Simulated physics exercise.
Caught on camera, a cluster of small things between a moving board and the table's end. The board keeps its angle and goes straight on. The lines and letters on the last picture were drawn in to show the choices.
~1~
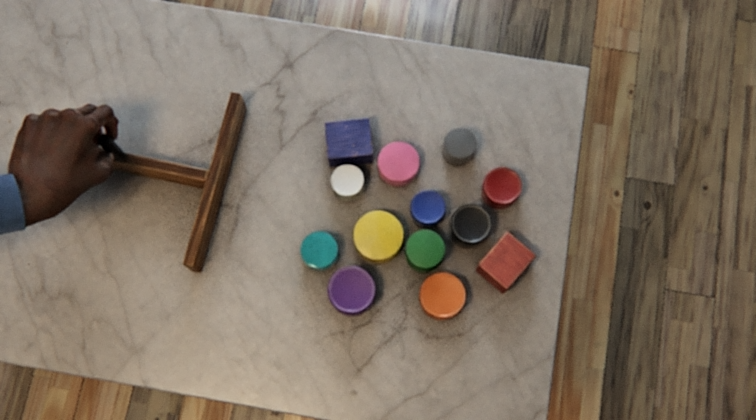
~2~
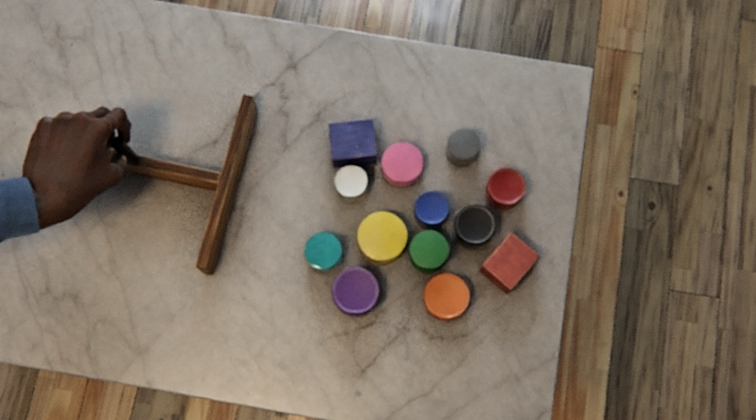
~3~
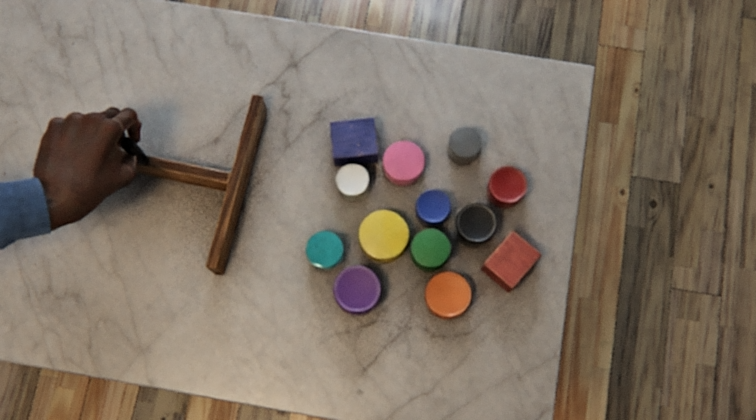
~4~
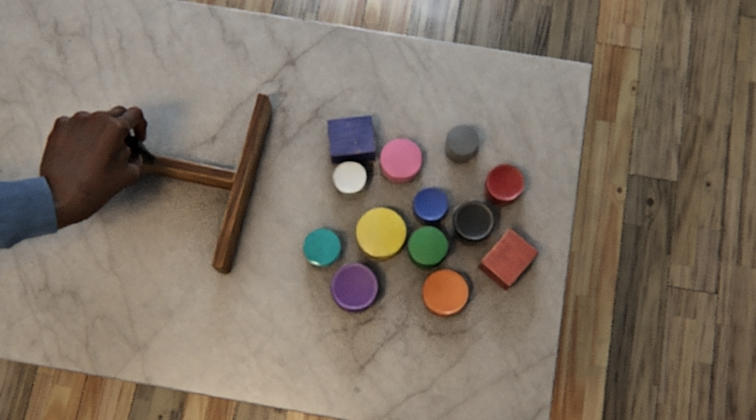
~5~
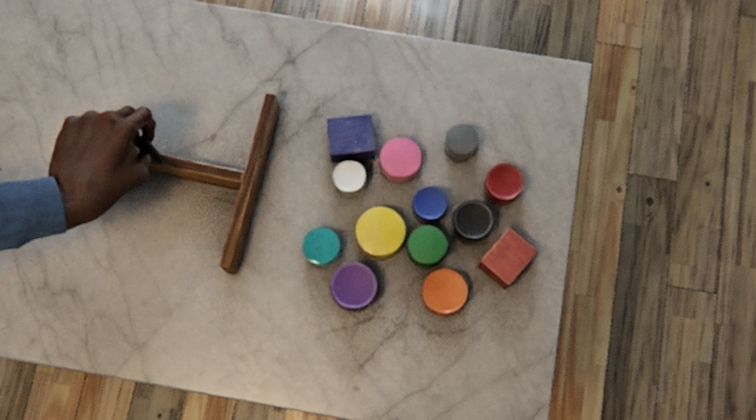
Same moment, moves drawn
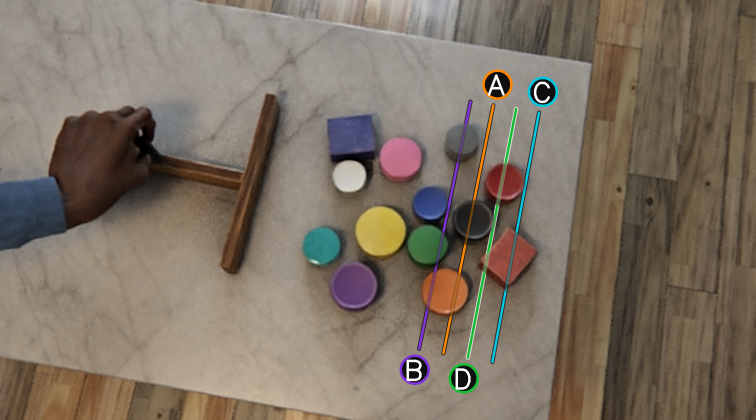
On a marble tabletop, a hand slides a wooden board slightly right toward colourful tubs and blocks.
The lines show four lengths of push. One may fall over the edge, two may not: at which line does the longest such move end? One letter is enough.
Stop at A.
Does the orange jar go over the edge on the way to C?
By then, no.
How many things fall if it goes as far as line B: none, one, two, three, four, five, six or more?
The count is none.
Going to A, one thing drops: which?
It is the red tub.
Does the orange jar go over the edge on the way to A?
No.
On the marked copy, A at (469, 225); B at (446, 221); C at (517, 233); D at (493, 229).
With A. Early on, board (327, 191); blue block (370, 145); pink pot (410, 162).
Further on, board (407, 205); red tub (524, 191); red block (513, 264).
At the end, board (468, 215); red tub over the edge; red block (552, 296); one fallen.
As for the rest, B is within the limit but short; C drops four; D drops two.
